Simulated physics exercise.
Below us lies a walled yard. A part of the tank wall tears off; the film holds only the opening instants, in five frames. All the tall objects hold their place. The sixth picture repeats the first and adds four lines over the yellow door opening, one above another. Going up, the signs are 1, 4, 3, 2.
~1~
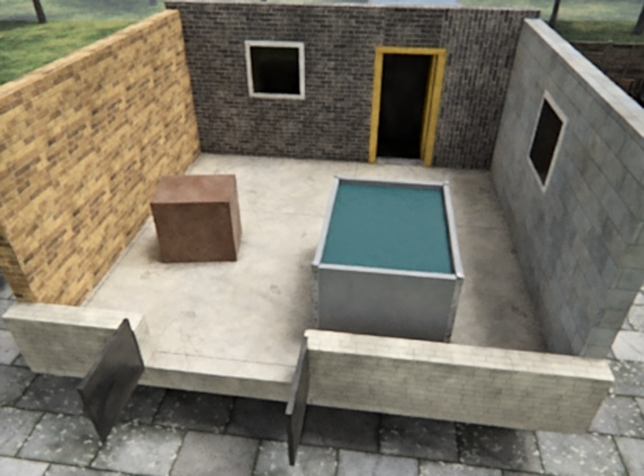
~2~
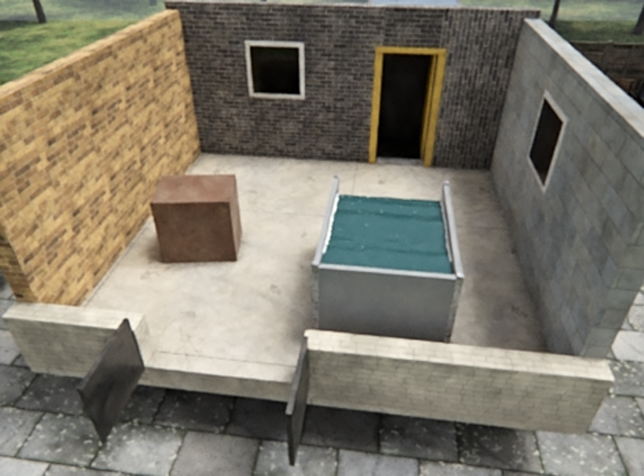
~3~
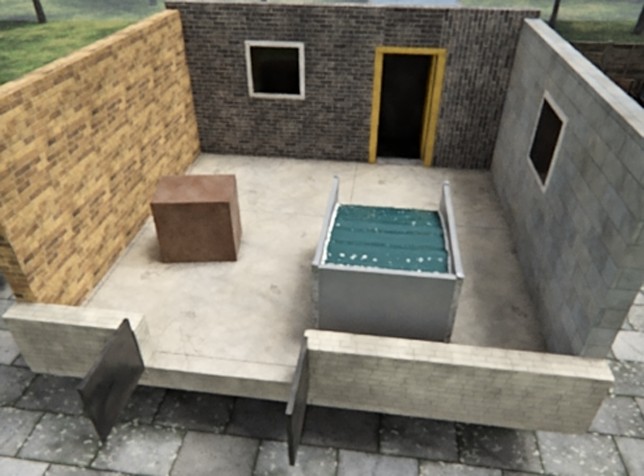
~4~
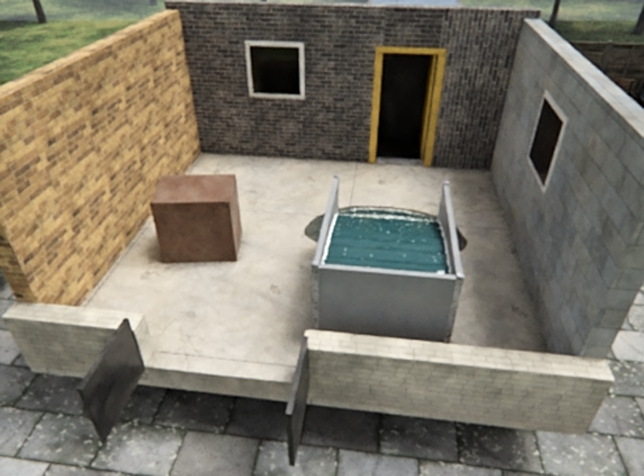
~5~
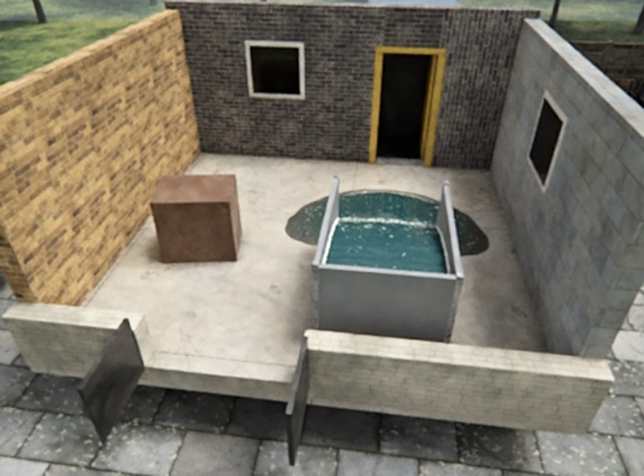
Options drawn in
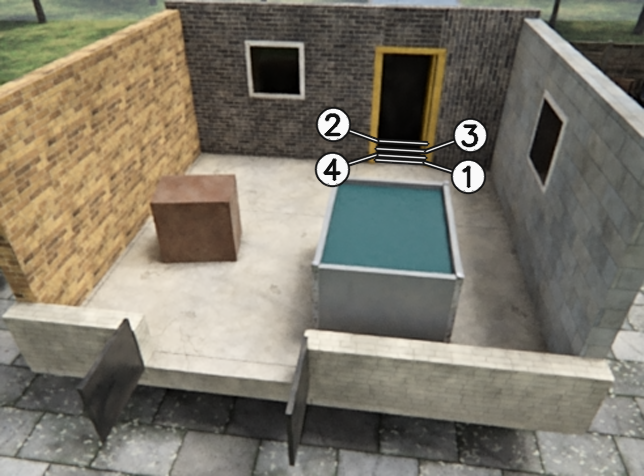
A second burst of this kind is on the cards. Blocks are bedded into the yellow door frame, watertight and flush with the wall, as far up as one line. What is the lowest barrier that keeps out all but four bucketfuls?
2 will do.
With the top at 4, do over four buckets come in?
Yes, that goes wrong.
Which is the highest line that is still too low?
That would be 3.
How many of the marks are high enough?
One of the four.
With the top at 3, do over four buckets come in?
Yes, it does.
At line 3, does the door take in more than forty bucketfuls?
No, less.
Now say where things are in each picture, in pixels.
Water in the tank at rest, its middle at (388, 225); foot of the yellow doorway at (399, 165); open gate at (223, 318).
Water covers 2 % of the ground, its front hidden from here.
Water covers 4 % of the ground, its front hidden from here.
Water covers 9 % of the ground and shows as far out as (321, 218).
Water covers 16 % of the ground and shows as far out as (367, 191).
On the marked copy, 1 at (400, 161); 2 at (402, 142); 3 at (401, 150); 4 at (400, 156); from the bottom up 1, 4, 3, 2.
If 1 is chosen, dozens of bucketfuls pour in.
If 2 is chosen, a splash gets over, under a bucket.
If 3 is chosen, about 12 bucketfuls get in.
If 4 is chosen, dozens of bucketfuls pour in.
